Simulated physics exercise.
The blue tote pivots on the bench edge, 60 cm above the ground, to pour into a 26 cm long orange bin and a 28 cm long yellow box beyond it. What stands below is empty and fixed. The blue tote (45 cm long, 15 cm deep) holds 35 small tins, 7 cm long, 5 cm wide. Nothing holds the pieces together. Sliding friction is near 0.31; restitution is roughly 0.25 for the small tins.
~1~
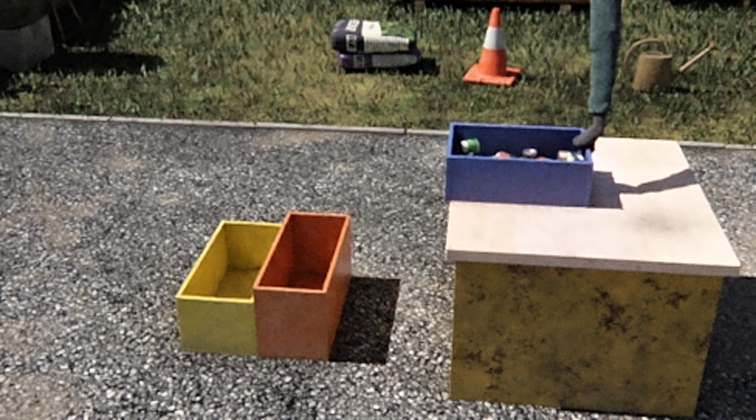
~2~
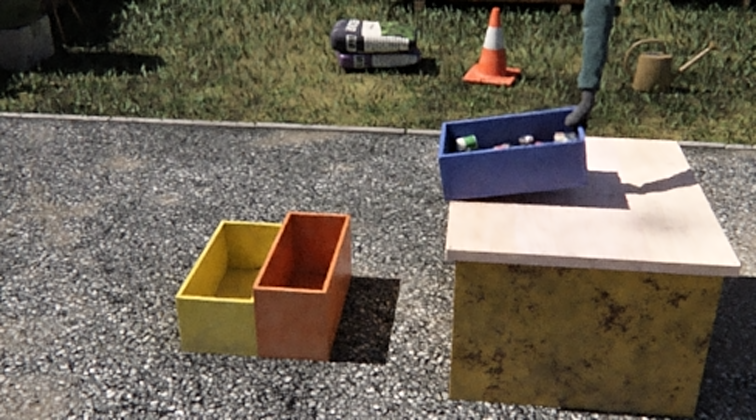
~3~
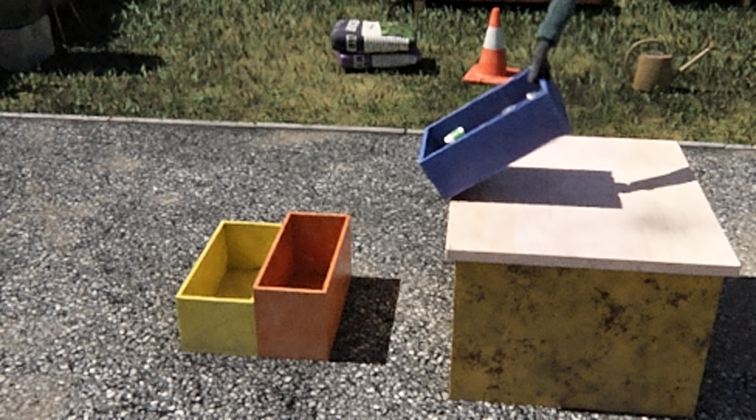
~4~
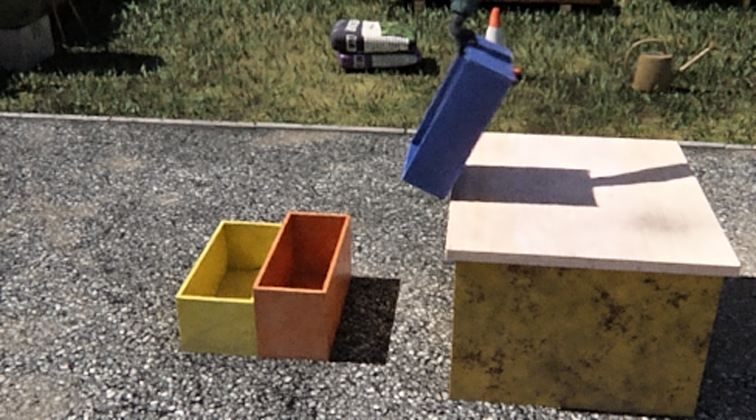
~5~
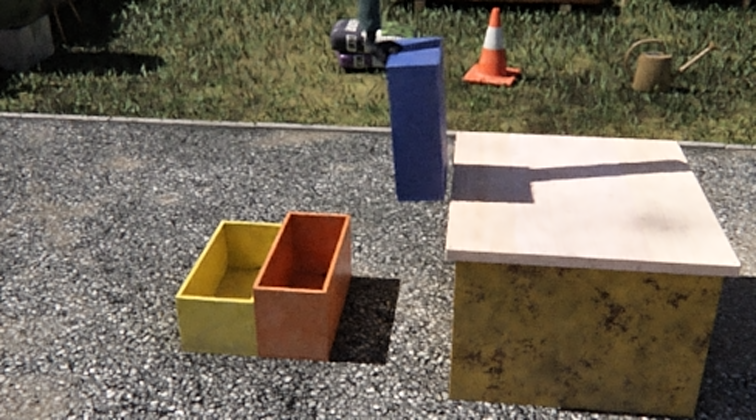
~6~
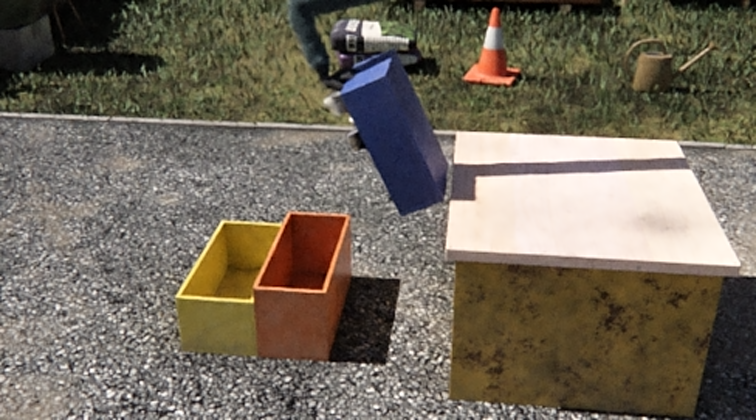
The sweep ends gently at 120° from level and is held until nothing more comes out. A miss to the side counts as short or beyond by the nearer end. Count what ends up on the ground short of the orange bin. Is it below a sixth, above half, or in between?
A sixth to a half of the small tins end on the ground short of the orange bin.
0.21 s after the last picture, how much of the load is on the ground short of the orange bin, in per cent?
About 5 per cent.
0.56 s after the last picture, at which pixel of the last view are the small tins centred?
Around (311, 304).
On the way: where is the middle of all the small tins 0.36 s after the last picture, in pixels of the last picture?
At about (301, 295).
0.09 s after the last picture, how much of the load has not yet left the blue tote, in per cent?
About 10 per cent.
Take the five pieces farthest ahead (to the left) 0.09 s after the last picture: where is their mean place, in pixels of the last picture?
Near (287, 145).
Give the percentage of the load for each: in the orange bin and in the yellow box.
Roughly 30 and 30 per cent.
Then, 0.09 s after the last picture, tilt 120°; 4 still in the blue tote and 31 in the air.
Then, 0.21 s after the last picture, tilt 120°; 1 still in the blue tote, 8 in the orange bin, 1 on the ground short of the orange bin and 25 in the air.
Then, 0.36 s after the last picture, tilt 120°; 10 in the orange bin, 10 in the yellow box, 8 on the ground short of the orange bin, 1 on the ground beyond the yellow box and 6 in the air.
When it is over (0.56 s after the last picture), 10 in the orange bin, 10 in the yellow box, 12 on the ground short of the orange bin and 3 on the ground beyond the yellow box. Asked share, 12 of 35, 34 per cent.
